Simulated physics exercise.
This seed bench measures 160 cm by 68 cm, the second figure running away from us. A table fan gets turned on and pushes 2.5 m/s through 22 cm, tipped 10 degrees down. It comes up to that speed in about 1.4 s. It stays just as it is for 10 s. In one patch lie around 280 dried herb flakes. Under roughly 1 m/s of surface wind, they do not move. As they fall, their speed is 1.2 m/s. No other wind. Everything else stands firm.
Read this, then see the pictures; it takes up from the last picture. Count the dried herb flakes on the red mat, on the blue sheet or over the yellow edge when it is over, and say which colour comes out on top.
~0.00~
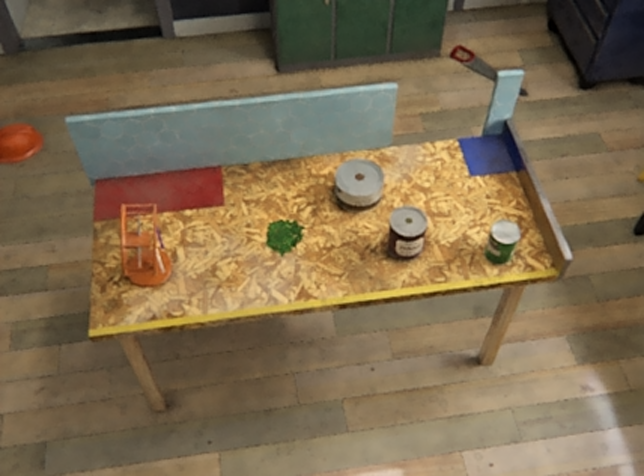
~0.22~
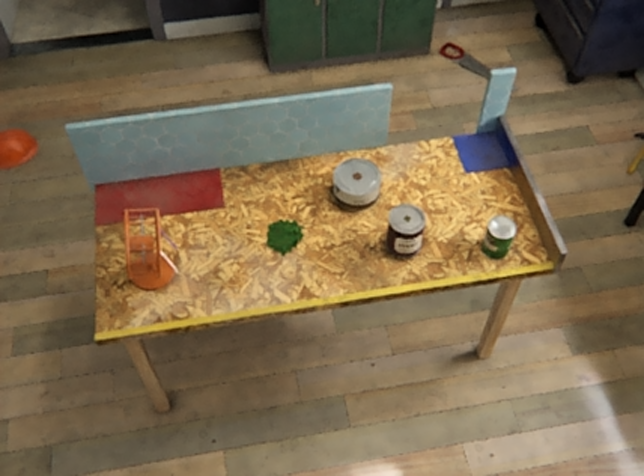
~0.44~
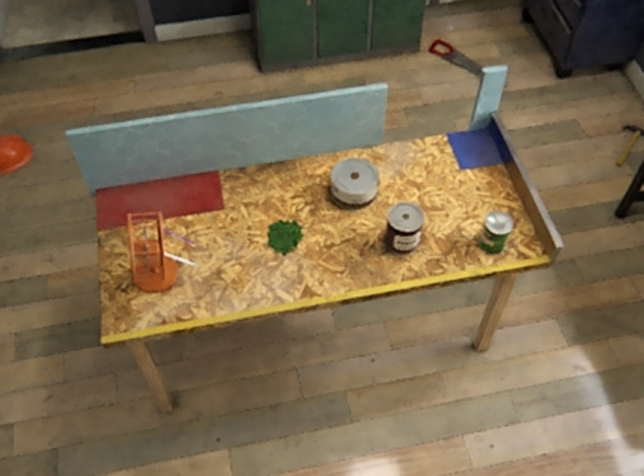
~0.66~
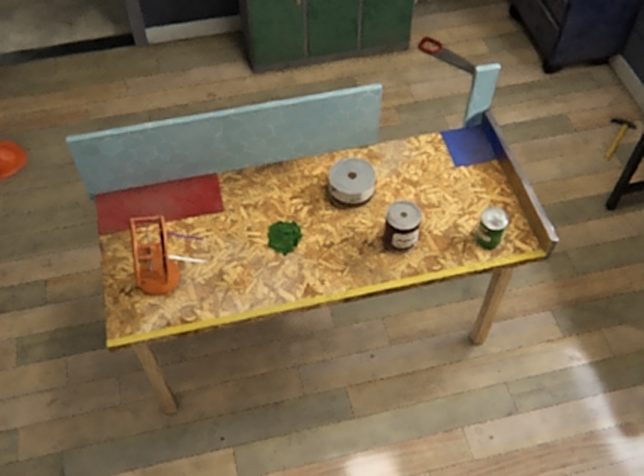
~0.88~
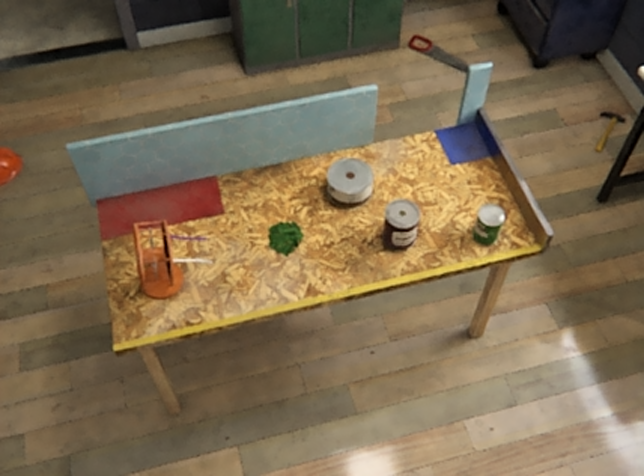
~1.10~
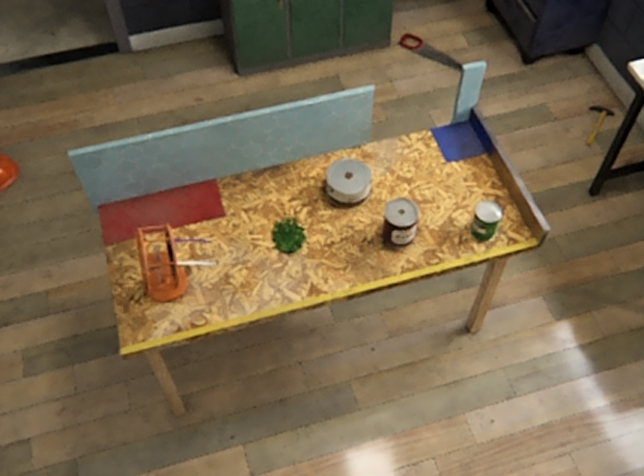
The blue one comes out on top.
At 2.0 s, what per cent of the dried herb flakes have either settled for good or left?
The share is about 10 %.
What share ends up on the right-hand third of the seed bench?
60 %.
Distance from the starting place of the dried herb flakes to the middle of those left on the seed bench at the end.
Around 90 cm, I reckon.
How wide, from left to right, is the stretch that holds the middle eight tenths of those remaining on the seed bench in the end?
70 cm, give or take.
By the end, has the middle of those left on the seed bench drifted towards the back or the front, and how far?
Looks like a rearward shift by some 35 cm.
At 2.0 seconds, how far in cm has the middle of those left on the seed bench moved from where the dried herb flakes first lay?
I'd say close to 60 cm.
After 2.0 s the count stands so, 1 % are over the yellow edge, 10 % on the blue sheet and 0 % on the red mat; the middle of those still in play is near (422, 184).
After 3.2 s the count stands so, 4 % are over the yellow edge, 36 % on the blue sheet and 0 % on the red mat; the middle of those still in play is near (441, 128).
After 5.5 s the count stands so, 5 % are over the yellow edge, 38 % on the blue sheet and 0 % on the red mat; the middle of those still in play is near (452, 130).
After 10.0 s, at the end, 5 % are over the yellow edge, 38 % on the blue sheet and 0 % on the red mat; the middle of those still in play is near (450, 128).
